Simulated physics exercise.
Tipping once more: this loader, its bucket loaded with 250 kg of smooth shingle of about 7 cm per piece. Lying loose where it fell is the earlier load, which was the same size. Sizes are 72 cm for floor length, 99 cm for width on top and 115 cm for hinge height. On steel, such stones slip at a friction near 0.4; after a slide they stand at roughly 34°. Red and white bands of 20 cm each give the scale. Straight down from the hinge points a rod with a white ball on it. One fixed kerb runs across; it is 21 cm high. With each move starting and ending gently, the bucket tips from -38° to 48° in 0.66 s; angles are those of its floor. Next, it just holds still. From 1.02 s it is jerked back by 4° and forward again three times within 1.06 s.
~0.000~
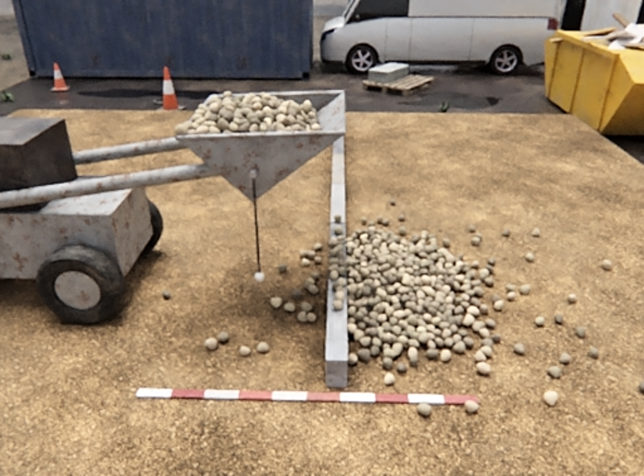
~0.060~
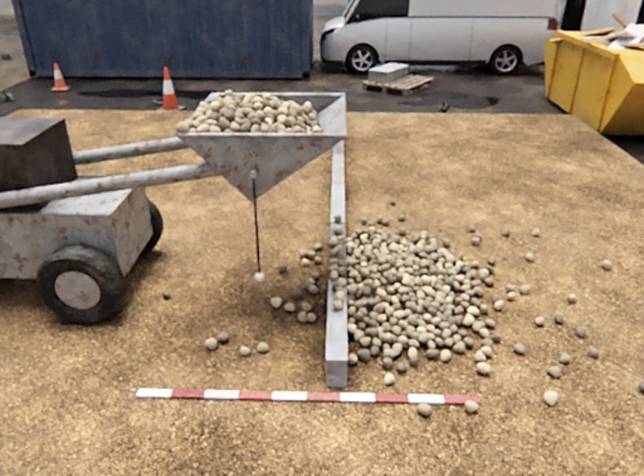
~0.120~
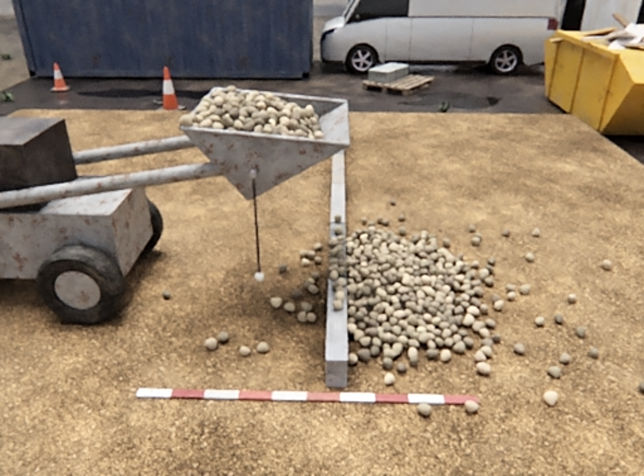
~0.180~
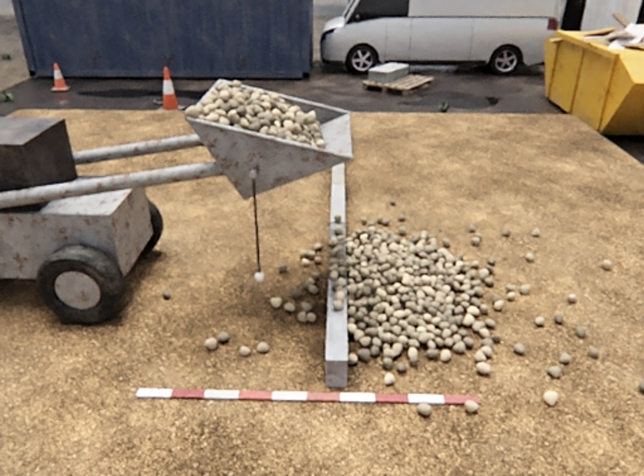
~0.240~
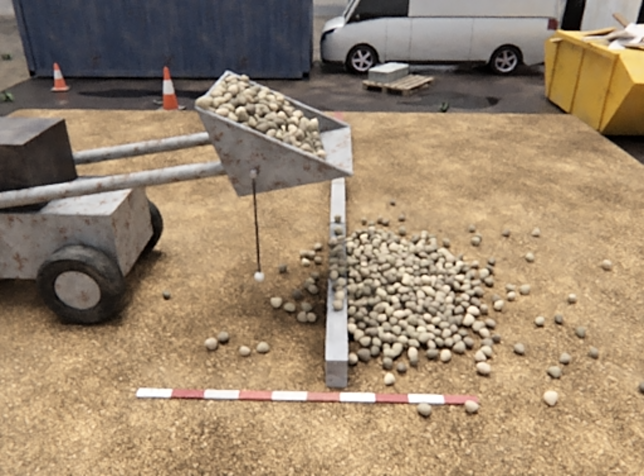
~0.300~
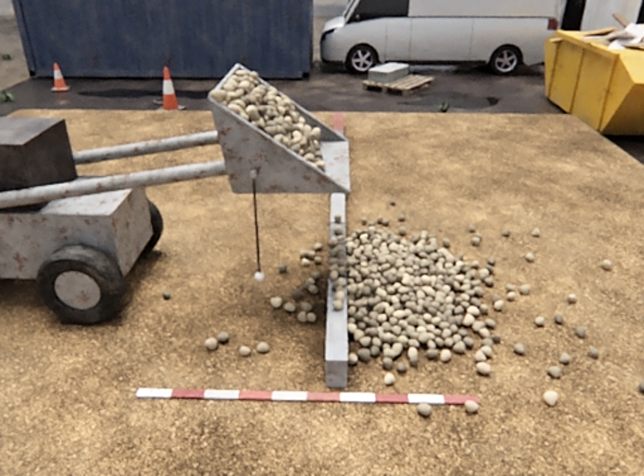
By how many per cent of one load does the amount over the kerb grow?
It grows by about 76 per cent of one load.
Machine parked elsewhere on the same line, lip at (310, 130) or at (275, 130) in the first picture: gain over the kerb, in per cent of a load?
Near 25 in a hundred, then near 0 in a hundred.
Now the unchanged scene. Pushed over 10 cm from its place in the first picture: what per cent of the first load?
20 %.
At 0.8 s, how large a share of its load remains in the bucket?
It holds some 50 per cent.
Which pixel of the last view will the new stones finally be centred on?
They end up centred around (374, 275).
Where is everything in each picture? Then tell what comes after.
The first picture shows lip at (345, 133), floor tilted -38°, highest stones at (238, 107). The earlier load is highest near (337, 254), 25 cm above ground level, 7 % on this side of the kerb, 93 % over the kerb.
The second picture shows lip at (346, 136), floor tilted -36°, highest stones at (236, 106); the stones move at 0.2 m/s on average.
The third picture shows lip at (349, 145), floor tilted -30°, highest stones at (225, 99); the stones move at 0.4 m/s on average.
The fourth picture shows lip at (352, 158), floor tilted -22°, highest stones at (227, 92); the stones move at 0.5 m/s on average.
In the fifth picture, the bucket is at -12°, its lip at (353, 175); the top of the load is at (233, 85); the stones move at 0.6 m/s on average.
In the sixth picture, the bucket is at -1°, its lip at (350, 192); the top of the load is at (243, 81); the stones move at 0.7 m/s on average.
After 0.5 s the floor is at 35°; in per cent of one load, 100 in the bucket, 7 on this side of the kerb, 93 over the kerb; the foremost stones are at (575, 299).
After 0.8 s the floor is at 48°; in per cent of one load, 51 in the bucket, 47 on this side of the kerb, 103 over the kerb; the foremost stones are at (575, 299).
After 2.5 s the floor is at 48°; in per cent of one load, 0 in the bucket, 31 on this side of the kerb, 169 over the kerb; the foremost stones are at (603, 292).
After 4.9 s the floor is at 48°; in per cent of one load, 0 in the bucket, 31 on this side of the kerb, 169 over the kerb; the foremost stones are at (603, 292). Net gain over the kerb, 76.
